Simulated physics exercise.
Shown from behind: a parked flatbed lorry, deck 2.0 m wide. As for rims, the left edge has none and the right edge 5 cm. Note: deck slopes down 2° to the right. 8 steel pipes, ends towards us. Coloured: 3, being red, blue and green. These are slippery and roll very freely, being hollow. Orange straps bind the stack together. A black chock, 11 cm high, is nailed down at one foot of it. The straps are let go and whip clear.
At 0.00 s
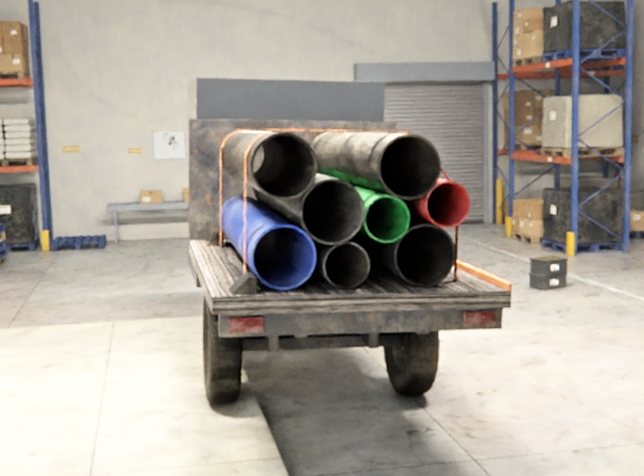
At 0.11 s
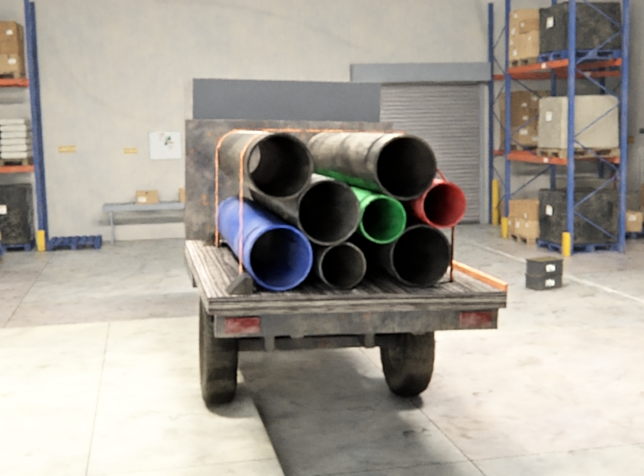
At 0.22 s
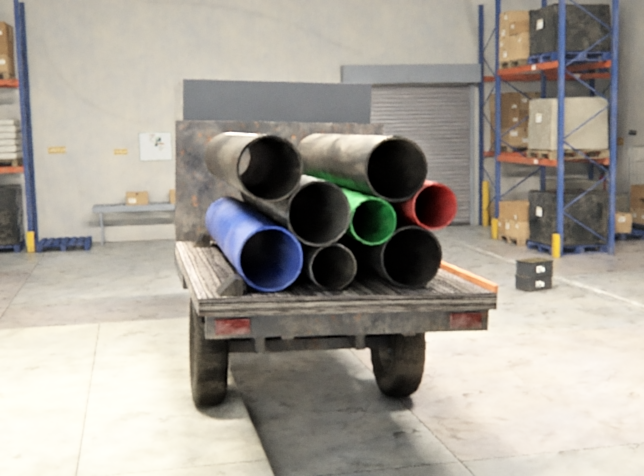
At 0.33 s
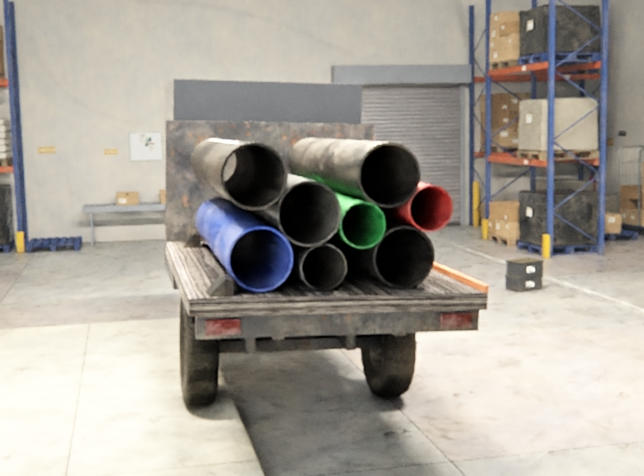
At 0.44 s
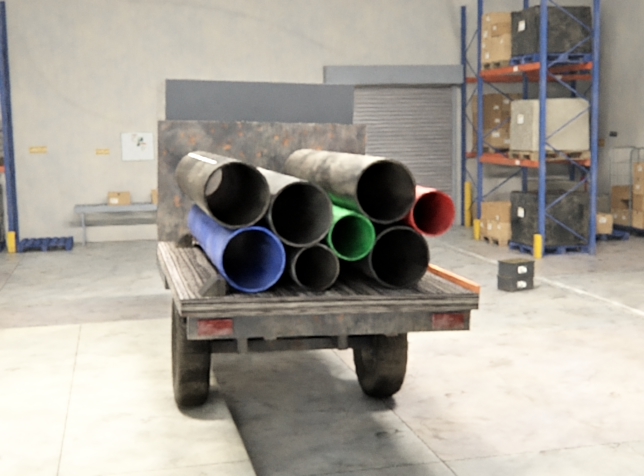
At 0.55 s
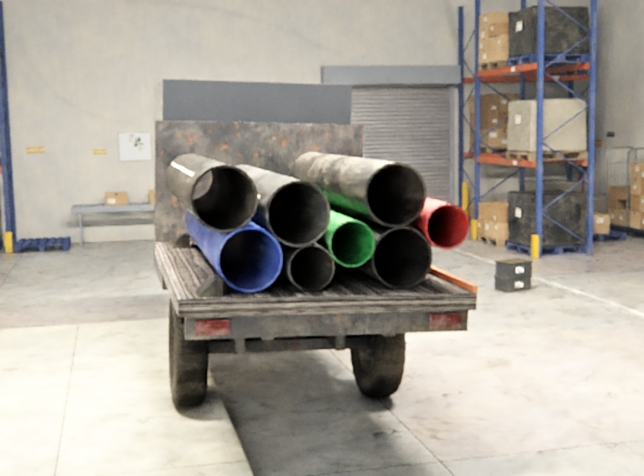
Stacked pipes, some red, blue and green, shifting slightly apart on a parked flatbed truck after the orange straps around them disappear.
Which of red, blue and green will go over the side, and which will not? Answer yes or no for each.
Red: Yes; blue: No; green: No.
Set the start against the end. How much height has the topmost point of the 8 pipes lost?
45 cm.
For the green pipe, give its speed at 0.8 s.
Roughly 0.6 m/s.
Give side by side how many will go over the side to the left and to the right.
1 on the left side and 2 on the right side.
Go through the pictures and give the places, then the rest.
The first frame shows red (448, 205), blue (285, 258), green (387, 219); straps on; chock at (251, 285); the deck slopes 2° down to the right; 3 of the 8 lie on the deck itself.
The second frame shows red (444, 205), blue (281, 258), green (383, 220); straps on.
The third frame shows red (435, 207), blue (271, 260), green (374, 221); no straps.
The fourth frame shows red (431, 209), blue (261, 260), green (363, 225); straps gone.
The fifth frame shows red (434, 214), blue (253, 260), green (352, 237); straps gone.
The sixth frame shows red (448, 227), blue (251, 260), green (352, 244); straps gone; chock at (217, 287).
Then, 0.8 s in, red is dropping off the right side; blue is on the deck, 50 cm from the left edge; green is on the deck, 75 cm from the right edge, rolling right; 1 gone from the deck.
Then, 0.9 s in, red is dropping off the right side; green is on the deck, 70 cm from the right edge, rolling right; still the same for blue; 1 gone from the deck.
Then, 1.0 s in, red is dropping off the right side; green is on the deck, 65 cm from the right edge, rolling right; still the same for blue; 2 gone from the deck.
Then, 1.1 s in, red is dropping off the right side; green is on the deck, 60 cm from the right edge, rolling right; still the same for blue; 2 gone from the deck.
In the end (4.8 s), red is on the ground to the right; blue is on the deck, 50 cm from the left edge; green is on the deck, 55 cm from the right edge; 3 gone from the deck.
